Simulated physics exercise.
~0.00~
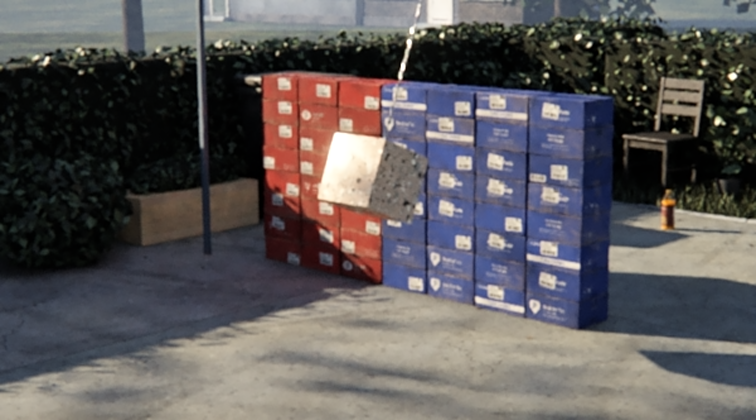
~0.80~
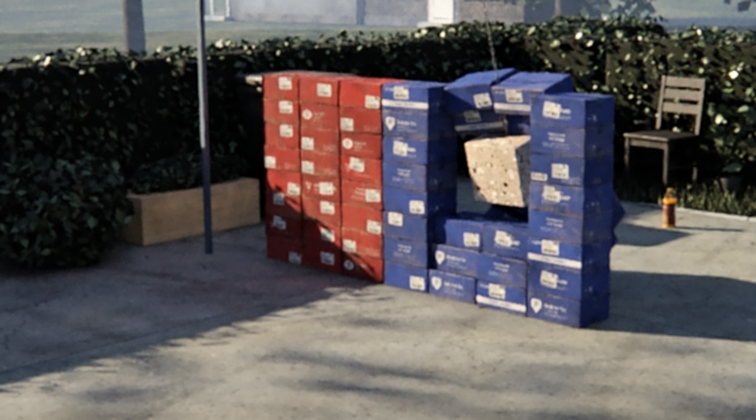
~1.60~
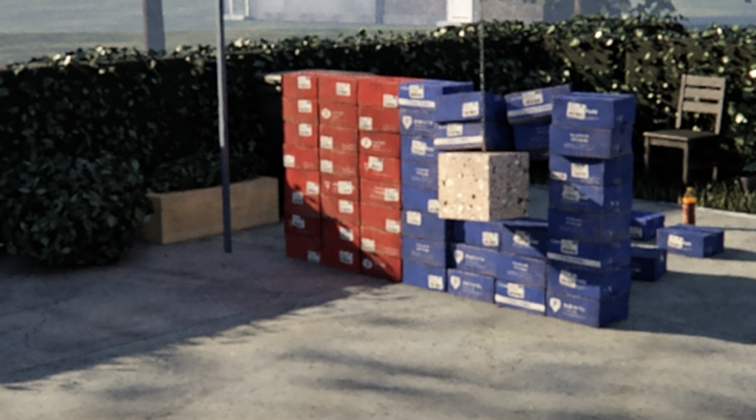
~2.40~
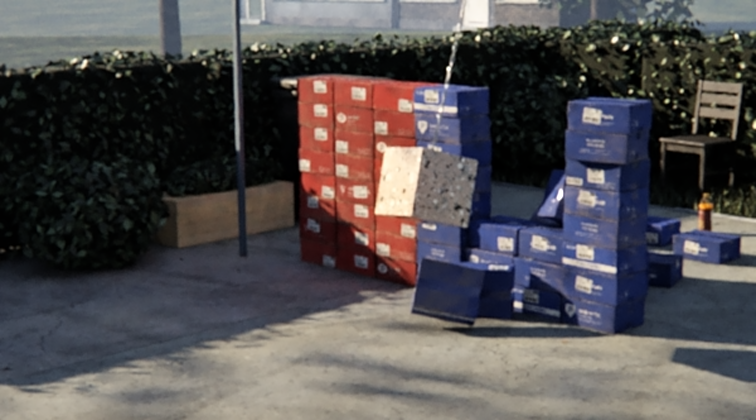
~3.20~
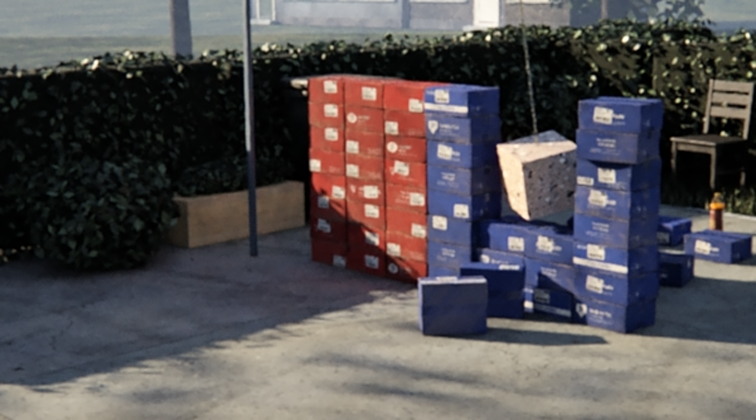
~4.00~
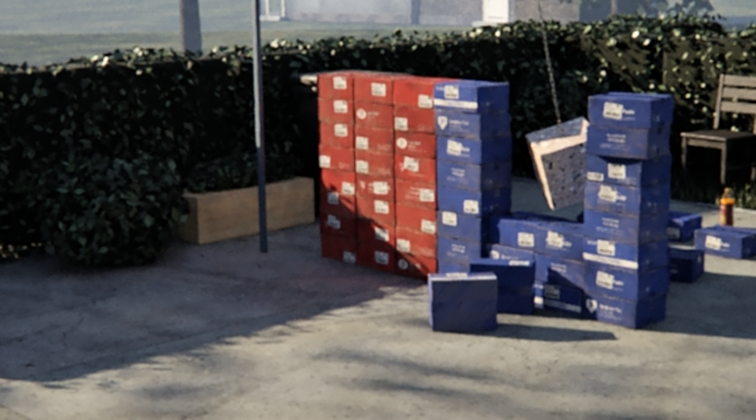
At the start, a pale speckled block hangs on a line in front of a neat wall of red and blue boxes in a yard. It swings right and punches through the blue section, opening a gap beneath a few tilted boxes at the top. Some blue boxes land on the ground behind, while the block swings back toward the left. The tilted upper boxes then drop, one coming to rest on its side in front. At the end, the block swings right again in the gap, between the standing red section and a lone blue column.
